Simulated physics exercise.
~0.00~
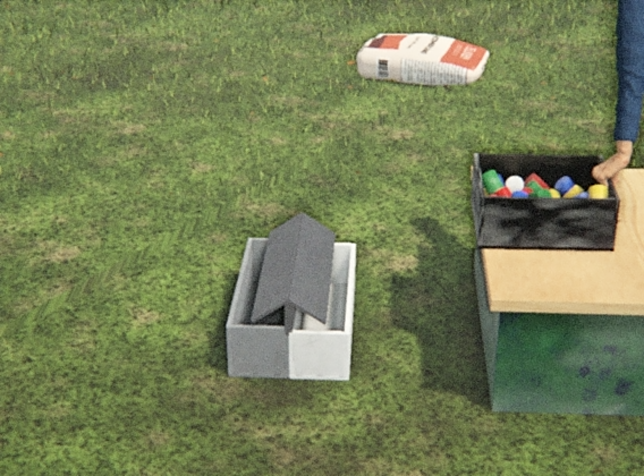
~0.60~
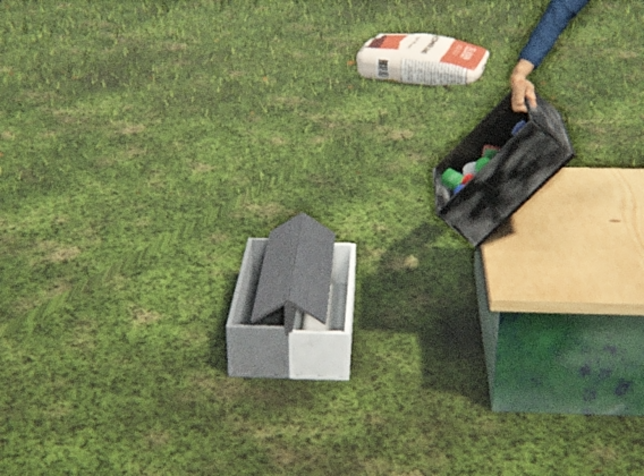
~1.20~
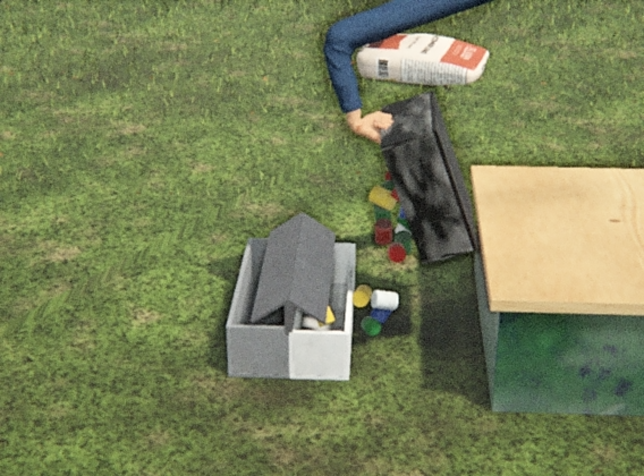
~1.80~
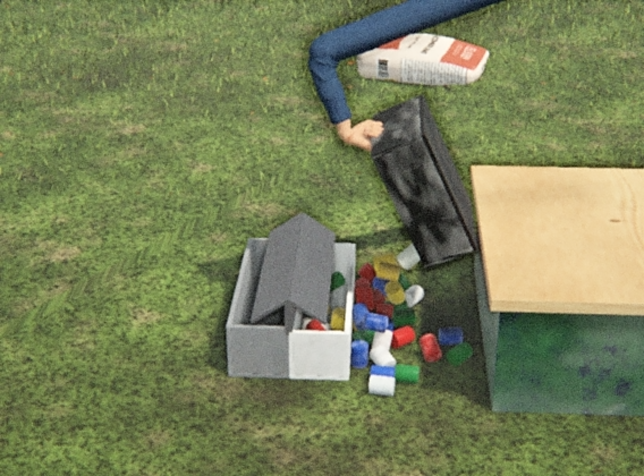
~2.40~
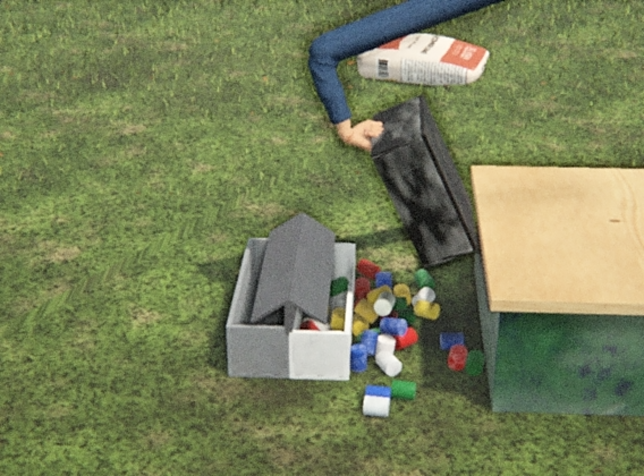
On a grassy lawn, a blue-sleeved arm swings a black crate leftward off a bench and tips it steeply, spilling colourful jars beside a ridged pair of white and grey bins; a few land in the white bin, while most end up scattered on the grass.
